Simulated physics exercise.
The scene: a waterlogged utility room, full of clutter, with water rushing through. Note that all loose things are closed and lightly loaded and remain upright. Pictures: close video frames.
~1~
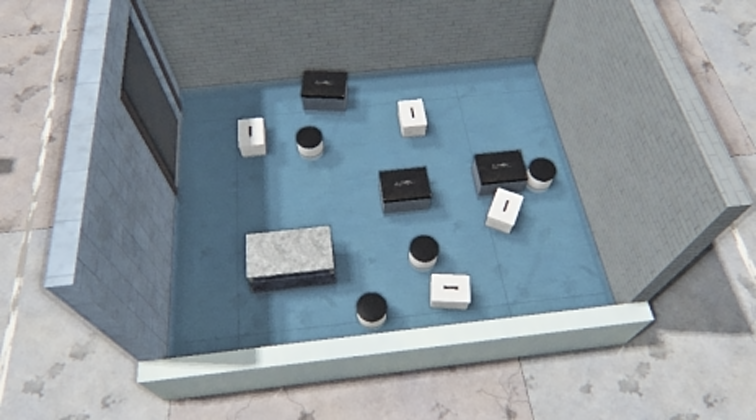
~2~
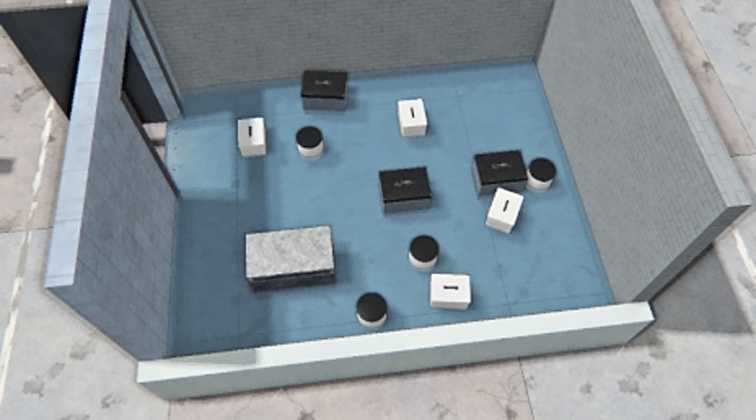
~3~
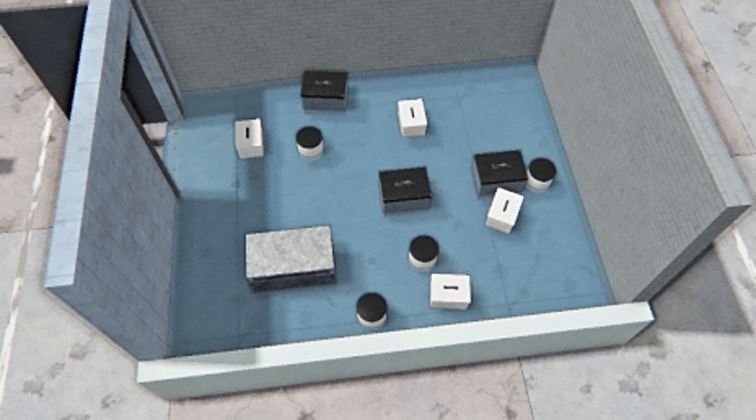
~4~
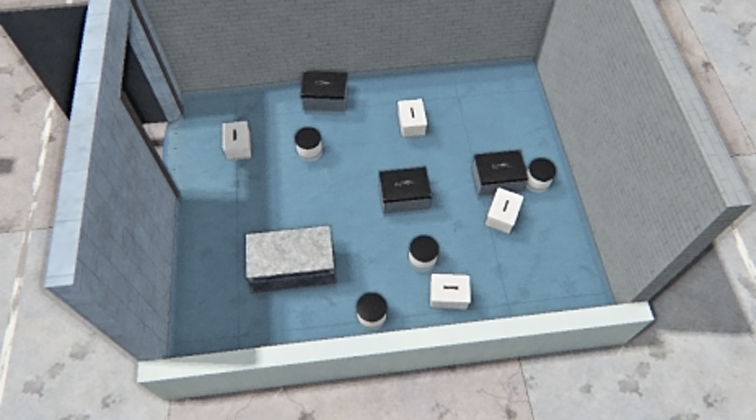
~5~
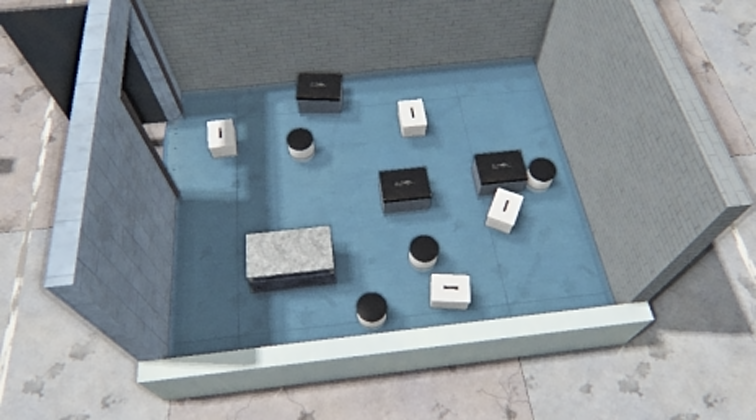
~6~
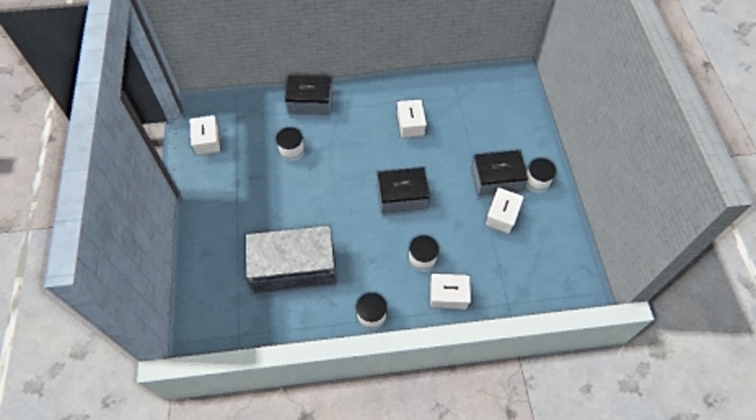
The clip opens on a walled room with a blue, watery floor, scattered with boxes and black-topped tubs, as a dark panel in the left wall gives way to an opening. A white box near it then drifts left, followed more slowly by a nearby tub and black box, while the rest barely move.
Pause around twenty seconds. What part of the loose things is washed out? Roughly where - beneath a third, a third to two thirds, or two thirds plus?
My prediction is the mid band.
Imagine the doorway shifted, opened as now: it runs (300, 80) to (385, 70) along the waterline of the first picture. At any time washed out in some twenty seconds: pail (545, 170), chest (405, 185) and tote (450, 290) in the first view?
In the order given: Retained, flushed out, retained.
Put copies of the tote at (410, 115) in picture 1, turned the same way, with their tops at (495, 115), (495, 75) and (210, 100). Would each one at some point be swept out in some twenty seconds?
In order: Never exits; never exits; exits.
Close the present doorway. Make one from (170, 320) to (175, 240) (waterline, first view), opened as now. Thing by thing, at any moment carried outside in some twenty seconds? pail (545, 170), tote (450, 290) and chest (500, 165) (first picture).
Each object, in the order asked: Not flushed / flushed / not flushed.
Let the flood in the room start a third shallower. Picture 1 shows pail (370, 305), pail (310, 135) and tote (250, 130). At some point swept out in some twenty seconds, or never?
Result per object, as listed: Retained / washed away / washed away.
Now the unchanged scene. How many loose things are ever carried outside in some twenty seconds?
The figure is 6.
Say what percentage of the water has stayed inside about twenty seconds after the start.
About 44 percent.
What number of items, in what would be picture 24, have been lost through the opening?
Total: 3.
A moment on, 1 of 11 are out; 10 afloat.
Next, 3 of 11 are out; 8 afloat.
Later, 5 of 11 are out; 6 afloat.
In the end, 6 of 11 are out; 4 afloat.
